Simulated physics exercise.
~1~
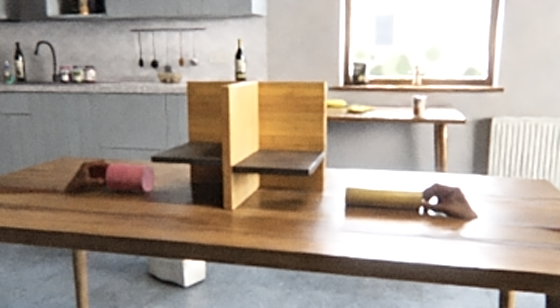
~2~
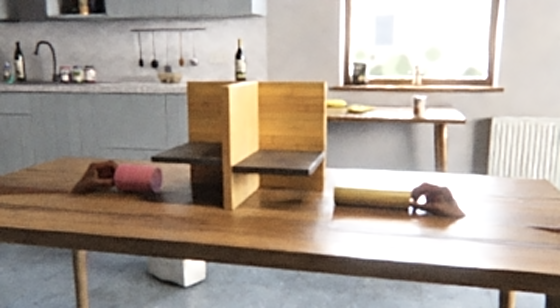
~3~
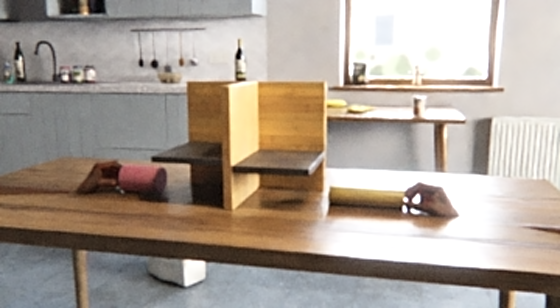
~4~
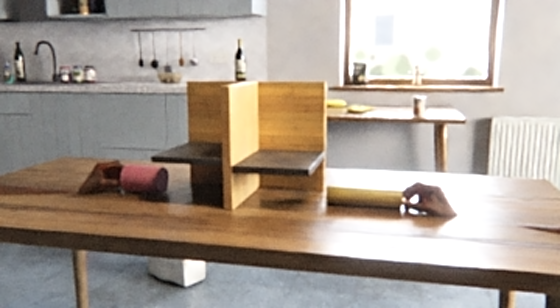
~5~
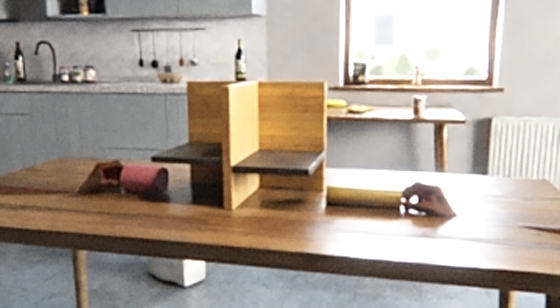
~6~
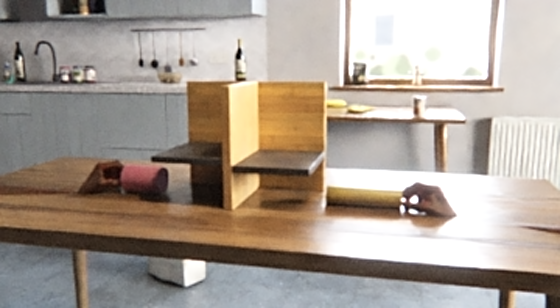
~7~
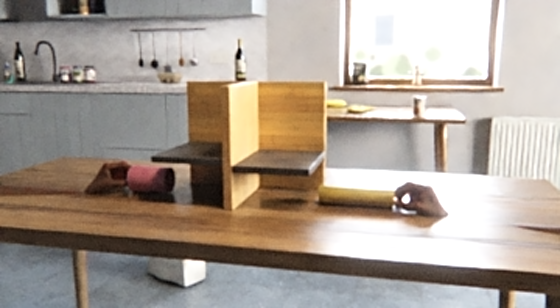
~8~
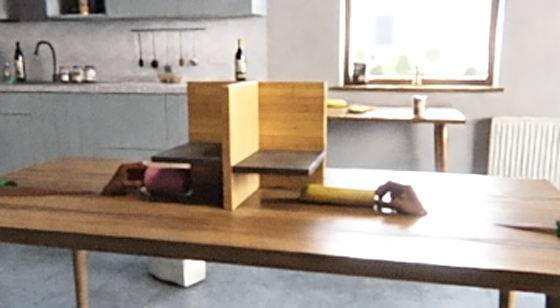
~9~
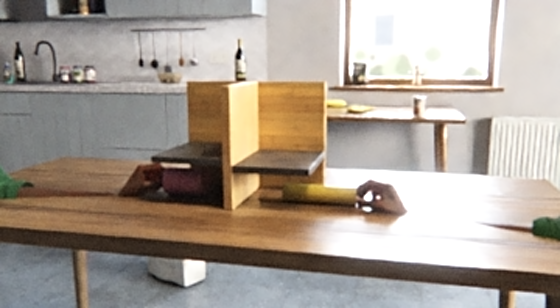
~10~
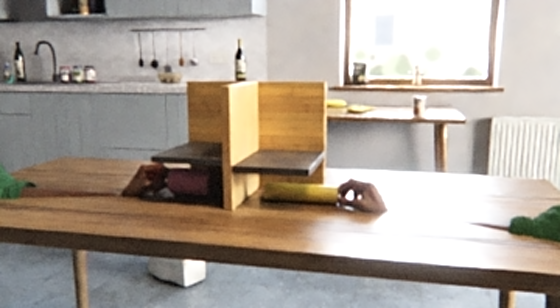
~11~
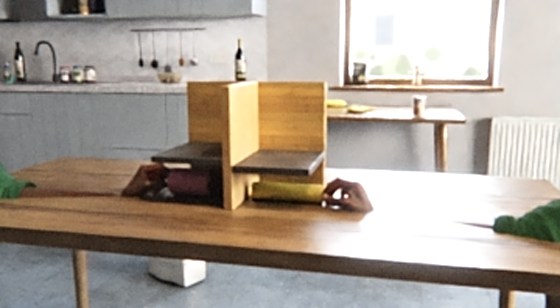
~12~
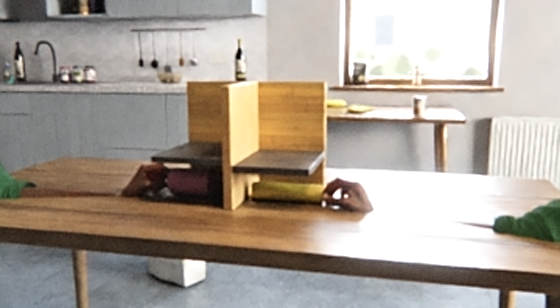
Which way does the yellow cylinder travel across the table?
The yellow cylinder moves to the left, pushed by a hand until it lies under the low shelf.
